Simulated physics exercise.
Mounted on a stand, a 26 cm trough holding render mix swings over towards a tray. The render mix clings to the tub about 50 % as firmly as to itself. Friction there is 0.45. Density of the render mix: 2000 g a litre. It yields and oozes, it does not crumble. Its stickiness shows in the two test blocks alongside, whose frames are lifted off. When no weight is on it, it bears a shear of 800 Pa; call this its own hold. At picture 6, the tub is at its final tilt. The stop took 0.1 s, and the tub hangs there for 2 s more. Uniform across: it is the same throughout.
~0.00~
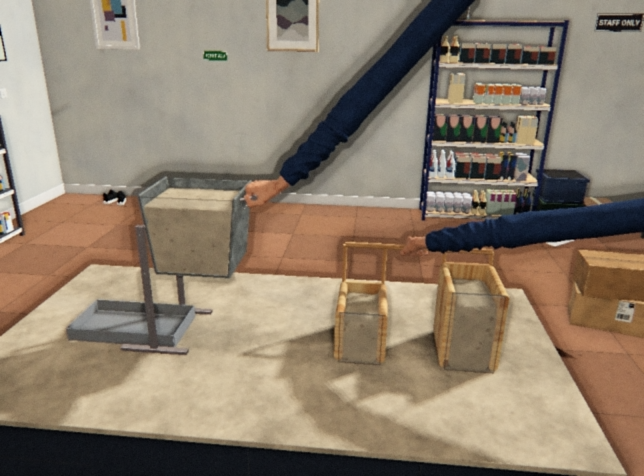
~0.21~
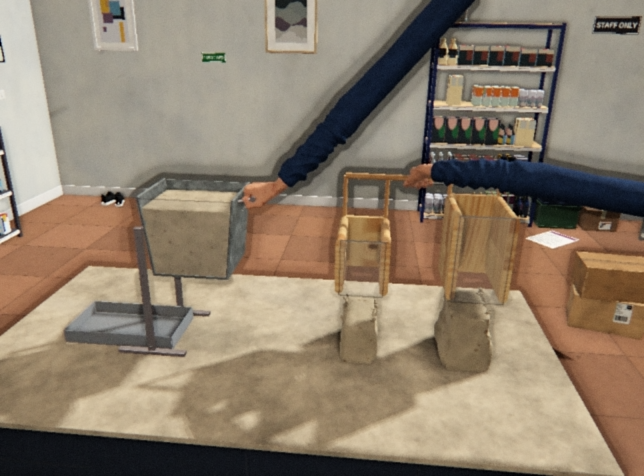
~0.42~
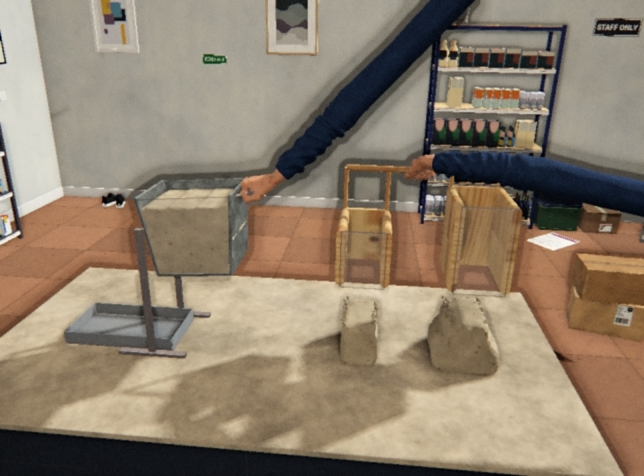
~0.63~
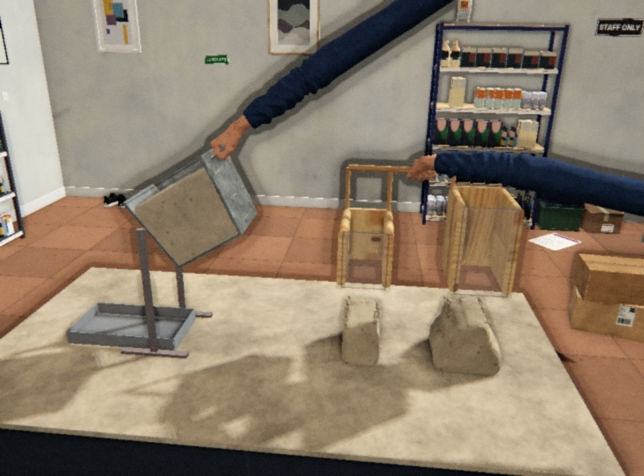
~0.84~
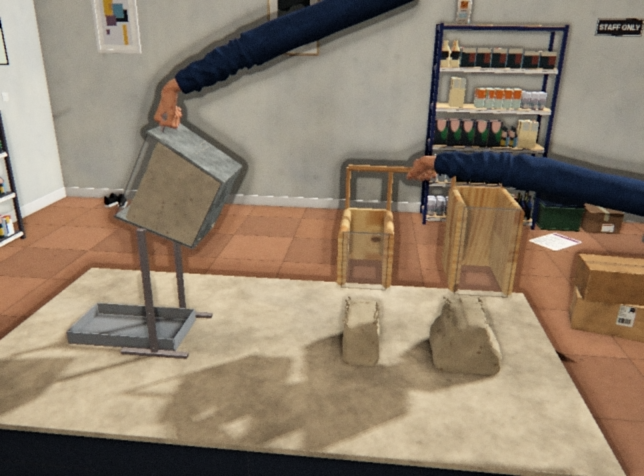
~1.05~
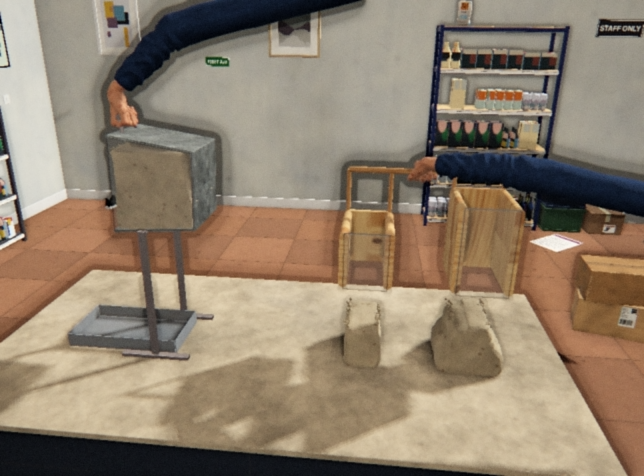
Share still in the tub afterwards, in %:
Around 49 %.
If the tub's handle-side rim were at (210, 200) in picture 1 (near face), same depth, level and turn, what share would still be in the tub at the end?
75 %, roughly.
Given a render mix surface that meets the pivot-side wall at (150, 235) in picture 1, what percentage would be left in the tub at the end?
In that case, around 85 percent.
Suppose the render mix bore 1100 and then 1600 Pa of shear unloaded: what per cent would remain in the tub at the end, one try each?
About 60 % first, about 95 % second.
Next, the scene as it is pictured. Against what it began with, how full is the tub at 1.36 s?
About 60 %.
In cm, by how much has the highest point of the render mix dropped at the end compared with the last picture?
13 cm or so.
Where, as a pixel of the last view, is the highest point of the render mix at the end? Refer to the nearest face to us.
Highest point: Approx. (159, 191).
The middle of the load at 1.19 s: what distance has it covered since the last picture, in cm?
The change is near 6 cm.
By 1.19 s, the tub is at 87 degrees and holds 82 %.
By 1.36 s, the tub is at 87 degrees and holds 59 %.
By 1.53 s, the tub is at 87 degrees and holds 51 %.
By 1.70 s, the tub is at 87 degrees and holds 49 %.
By 3.05 s, at the end, the tub is at 87 degrees and holds 49 %.
